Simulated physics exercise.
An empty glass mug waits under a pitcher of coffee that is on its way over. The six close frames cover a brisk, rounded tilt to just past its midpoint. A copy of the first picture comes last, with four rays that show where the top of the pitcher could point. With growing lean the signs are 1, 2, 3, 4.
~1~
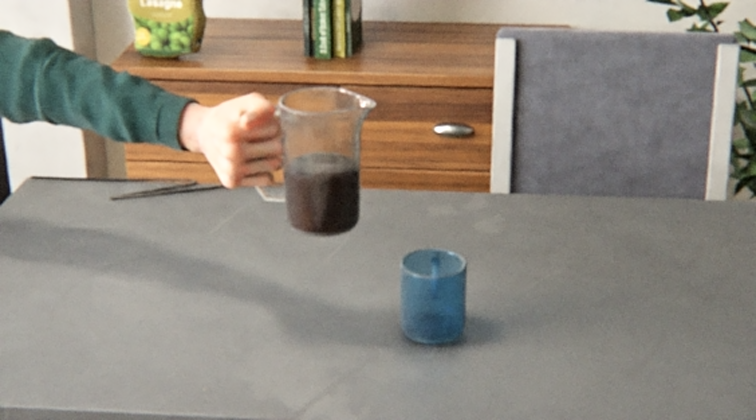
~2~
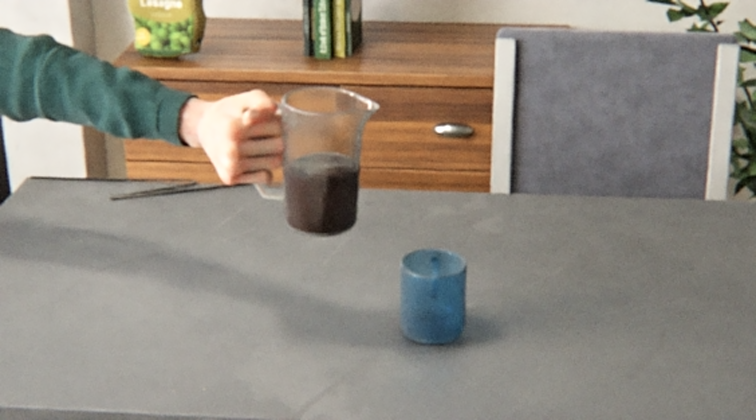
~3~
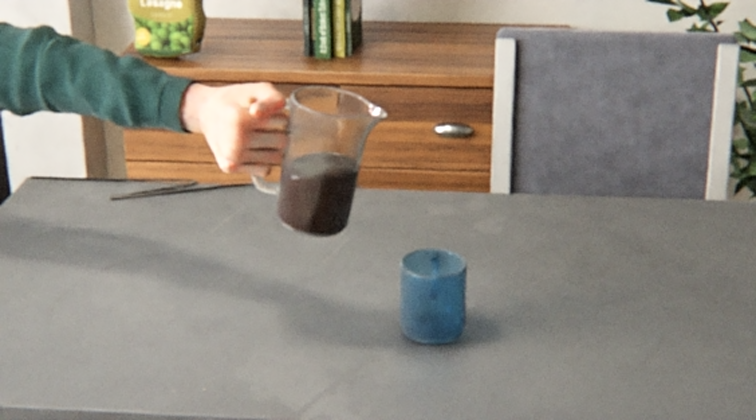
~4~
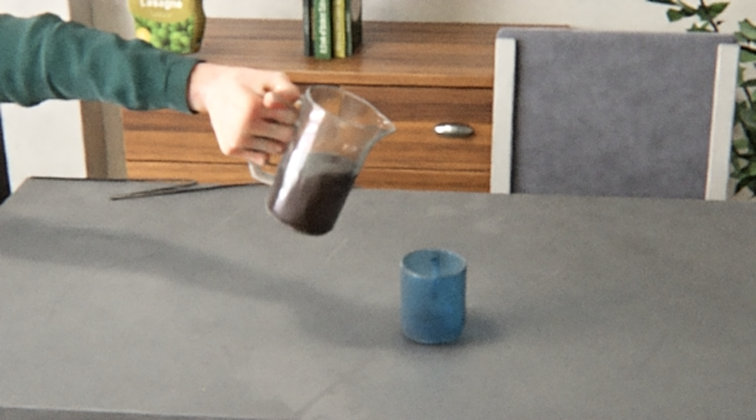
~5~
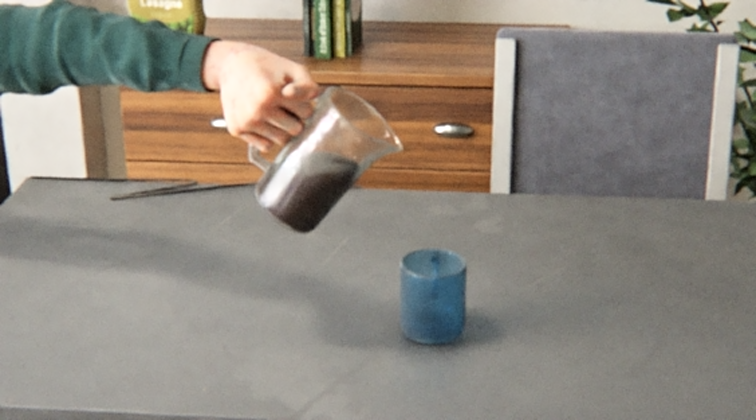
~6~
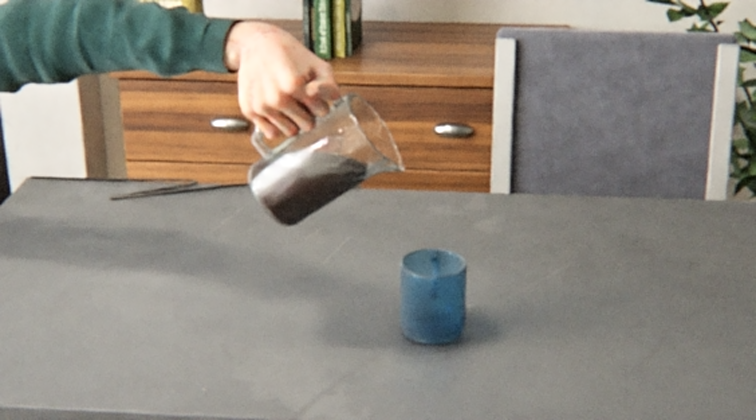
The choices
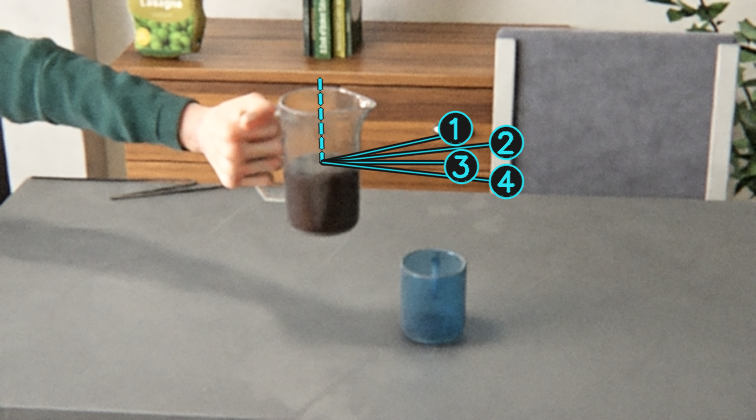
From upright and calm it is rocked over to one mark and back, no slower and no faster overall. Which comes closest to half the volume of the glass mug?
2 works best here.
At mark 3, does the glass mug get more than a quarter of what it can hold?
Yes, it does.
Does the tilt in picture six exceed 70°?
No, it does not.
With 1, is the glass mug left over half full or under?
Under half.
On the marked copy, 1 at (440, 136); 2 at (489, 144); 3 at (443, 162); 4 at (489, 180).
With 1, the glass mug ends with about 35 % of what it can hold.
With 2, the glass mug ends with about 53 % of what it can hold.
With 3, the glass mug ends with about 69 % of what it can hold; 4 % of the coffee is spilt.
With 4, the glass mug ends with about 83 % of what it can hold; 6 % of the coffee is spilt.
